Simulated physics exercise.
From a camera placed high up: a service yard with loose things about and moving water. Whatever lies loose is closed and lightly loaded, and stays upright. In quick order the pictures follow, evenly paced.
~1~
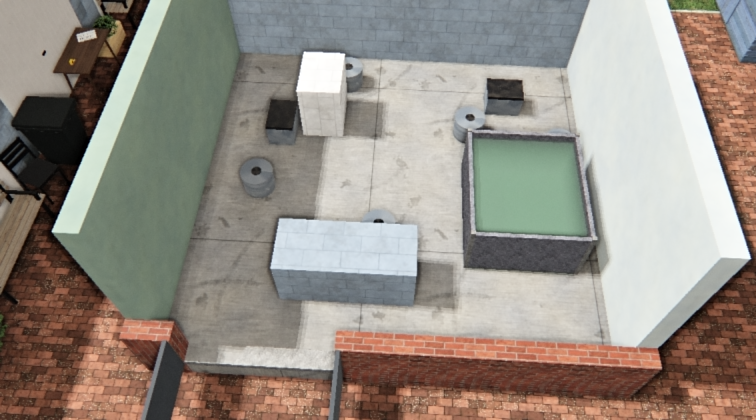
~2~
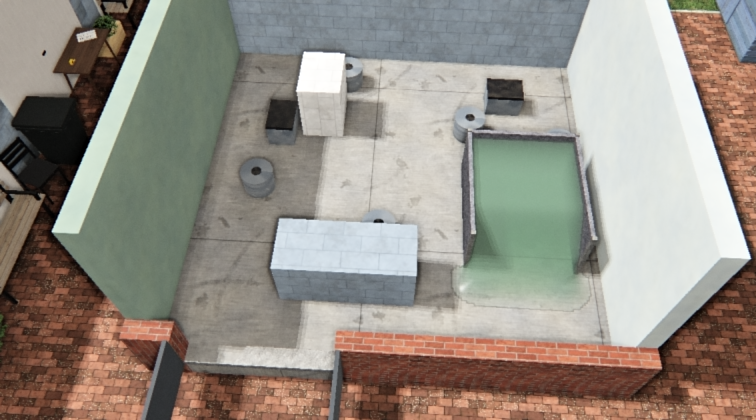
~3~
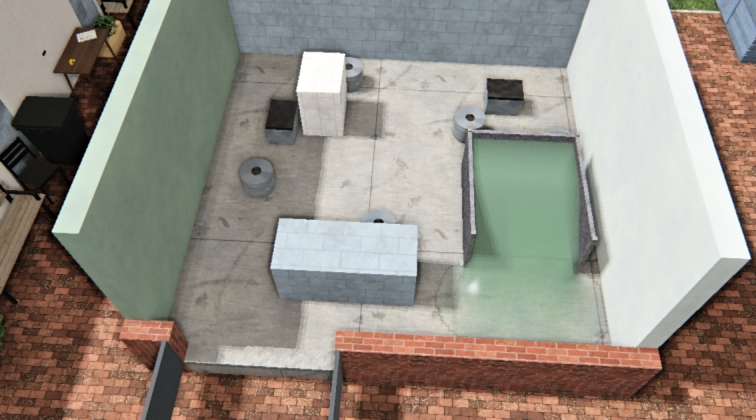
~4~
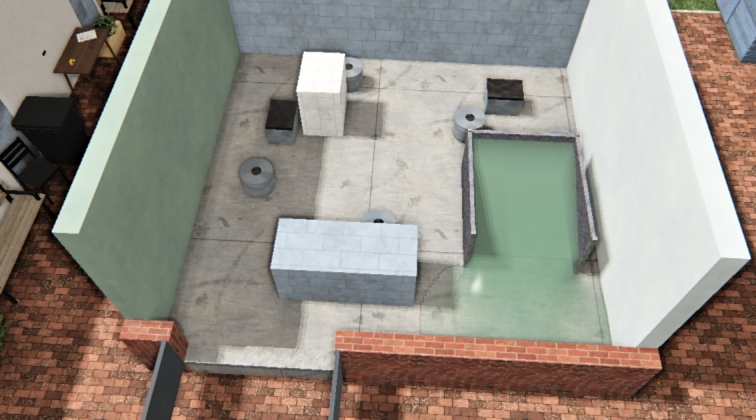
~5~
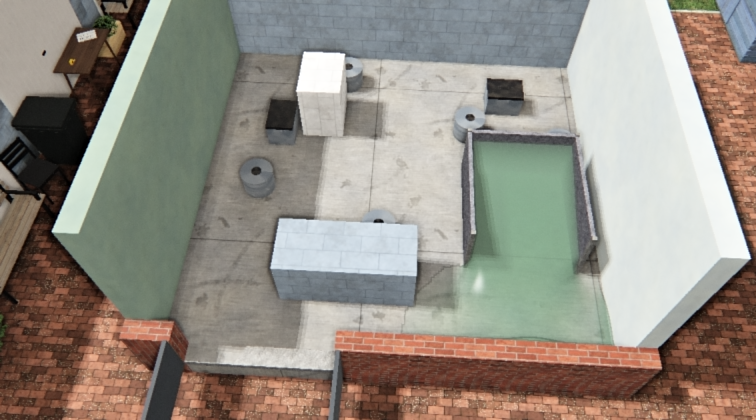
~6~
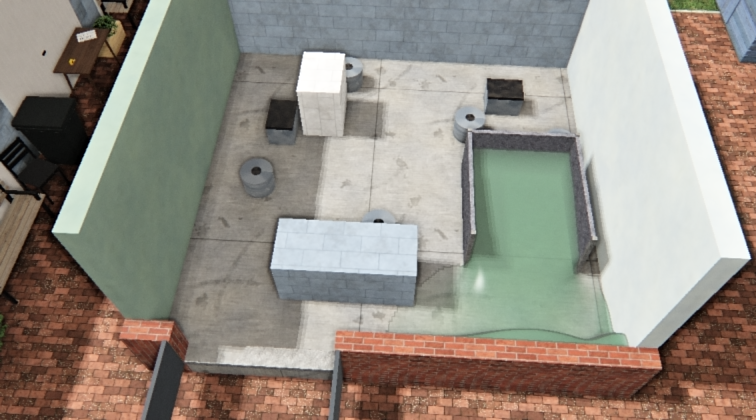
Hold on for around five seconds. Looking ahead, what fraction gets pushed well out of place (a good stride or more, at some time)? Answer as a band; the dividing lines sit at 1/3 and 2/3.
Less than 1/3.
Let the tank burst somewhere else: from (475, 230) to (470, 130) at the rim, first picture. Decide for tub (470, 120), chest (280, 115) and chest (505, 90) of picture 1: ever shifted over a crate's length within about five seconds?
First stays short of it, second covers that distance, third stays short of it.
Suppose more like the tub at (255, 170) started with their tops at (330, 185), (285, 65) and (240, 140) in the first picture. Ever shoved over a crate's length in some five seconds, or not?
The first sits tight, the second sits tight and the third travels far.
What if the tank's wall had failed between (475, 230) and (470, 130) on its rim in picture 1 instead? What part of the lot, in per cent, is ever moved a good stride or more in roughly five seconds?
Roughly 60 %.
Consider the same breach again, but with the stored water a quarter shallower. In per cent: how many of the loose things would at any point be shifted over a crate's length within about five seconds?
Share: Close to 0 %.
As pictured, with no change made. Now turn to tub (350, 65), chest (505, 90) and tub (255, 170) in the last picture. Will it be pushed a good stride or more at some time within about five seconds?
The first comes out not so far, the second not so far, the last driven that far.
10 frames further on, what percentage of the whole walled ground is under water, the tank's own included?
Roughly 35 in a hundred.
A moment on, 0 of 7 are well off their spots; 0 afloat.
Next, 0 of 7 are well off their spots; 0 afloat.
Later, 0 of 7 are well off their spots; 0 afloat.
In the end, 1 of 7 are well off their spots, and 1 have been at some point; 1 afloat.
